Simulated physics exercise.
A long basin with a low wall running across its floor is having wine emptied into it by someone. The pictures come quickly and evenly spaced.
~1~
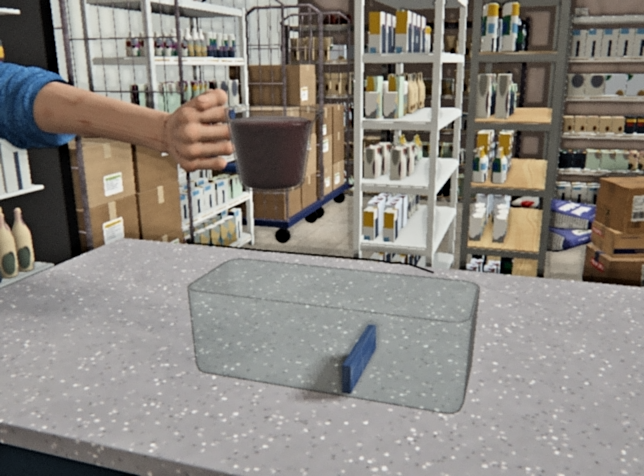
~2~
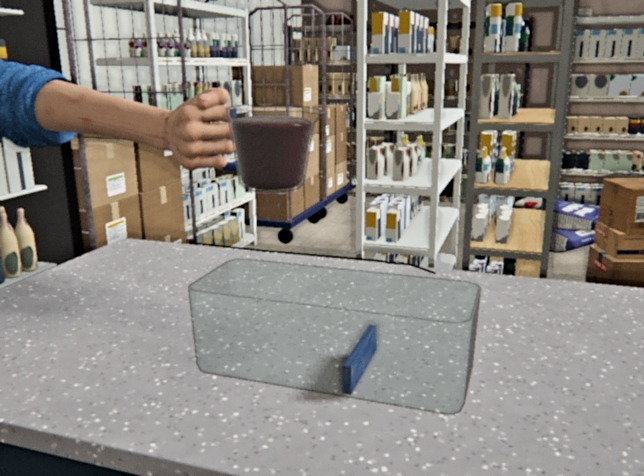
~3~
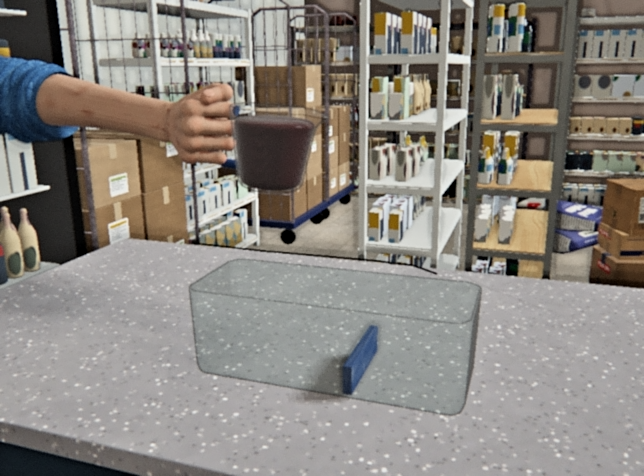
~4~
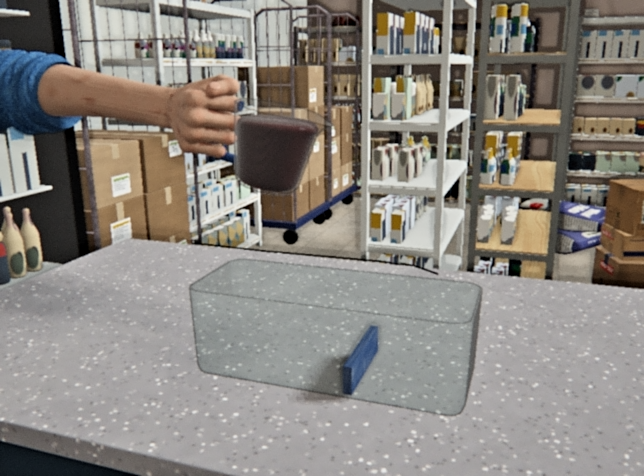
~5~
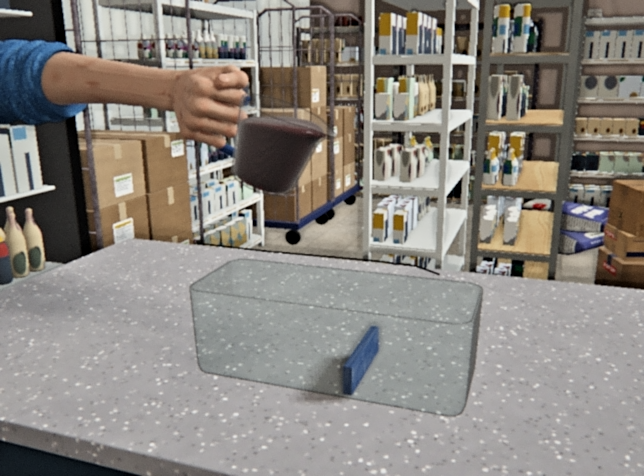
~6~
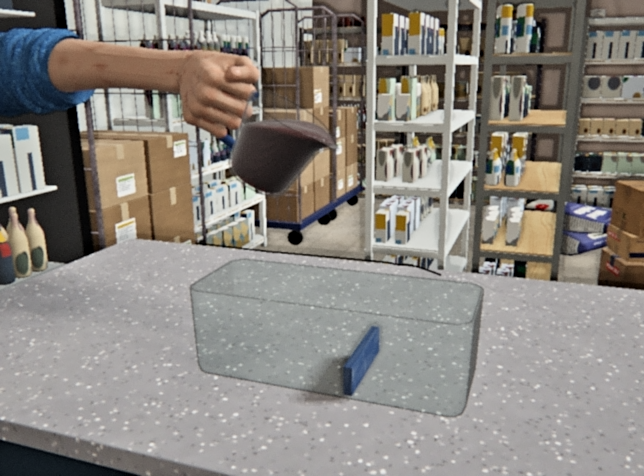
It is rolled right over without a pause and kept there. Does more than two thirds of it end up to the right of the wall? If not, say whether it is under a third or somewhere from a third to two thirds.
Yes, more than two thirds does.
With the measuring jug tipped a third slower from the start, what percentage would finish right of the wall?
It comes to around 85 per cent.
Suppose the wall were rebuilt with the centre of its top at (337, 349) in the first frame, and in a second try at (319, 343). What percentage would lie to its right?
About 85 % and 90 %.
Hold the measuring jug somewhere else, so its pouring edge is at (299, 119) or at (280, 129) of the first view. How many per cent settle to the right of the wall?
Around 15 percent first, around 5 percent second.
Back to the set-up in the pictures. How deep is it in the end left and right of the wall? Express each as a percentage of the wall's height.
10 left, 60 right, give or take.
A moment on, the measuring jug is tipped on its side and 46 per cent is still to pour, 0 is left of the wall and 14 right of it.
Next, the measuring jug is tipped on its side and 12 per cent is still to pour, 7 is left of the wall and 60 right of it.
Then the measuring jug is tipped on its side and 2 per cent is still to pour, 10 is left of the wall and 82 right of it.
Later the measuring jug is tipped on its side and 0 per cent is still to pour, 14 is left of the wall and 83 right of it.
Finally, 15 per cent lies left of the wall, 83 right of it and 2 outside.
